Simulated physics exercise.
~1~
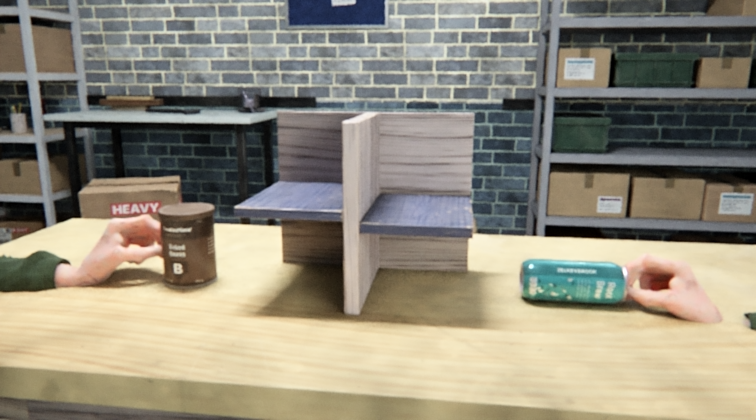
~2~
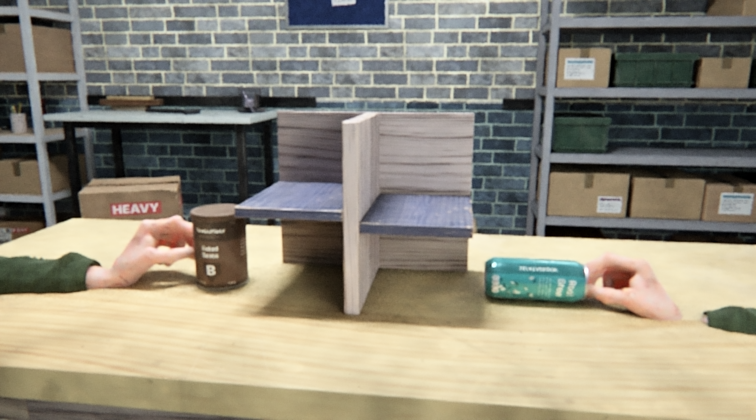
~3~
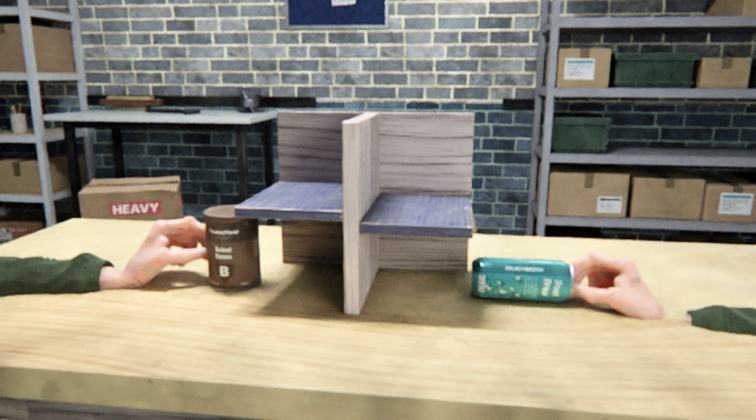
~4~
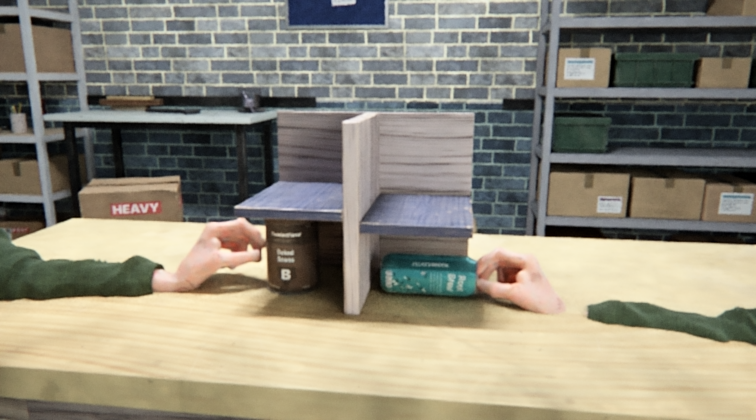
The clip shows two hands on a wooden table pushing an upright brown tin rightward and a turquoise can on its side leftward toward a divided wooden shelf, until both slide in beneath its boards, one on each side of the divider.
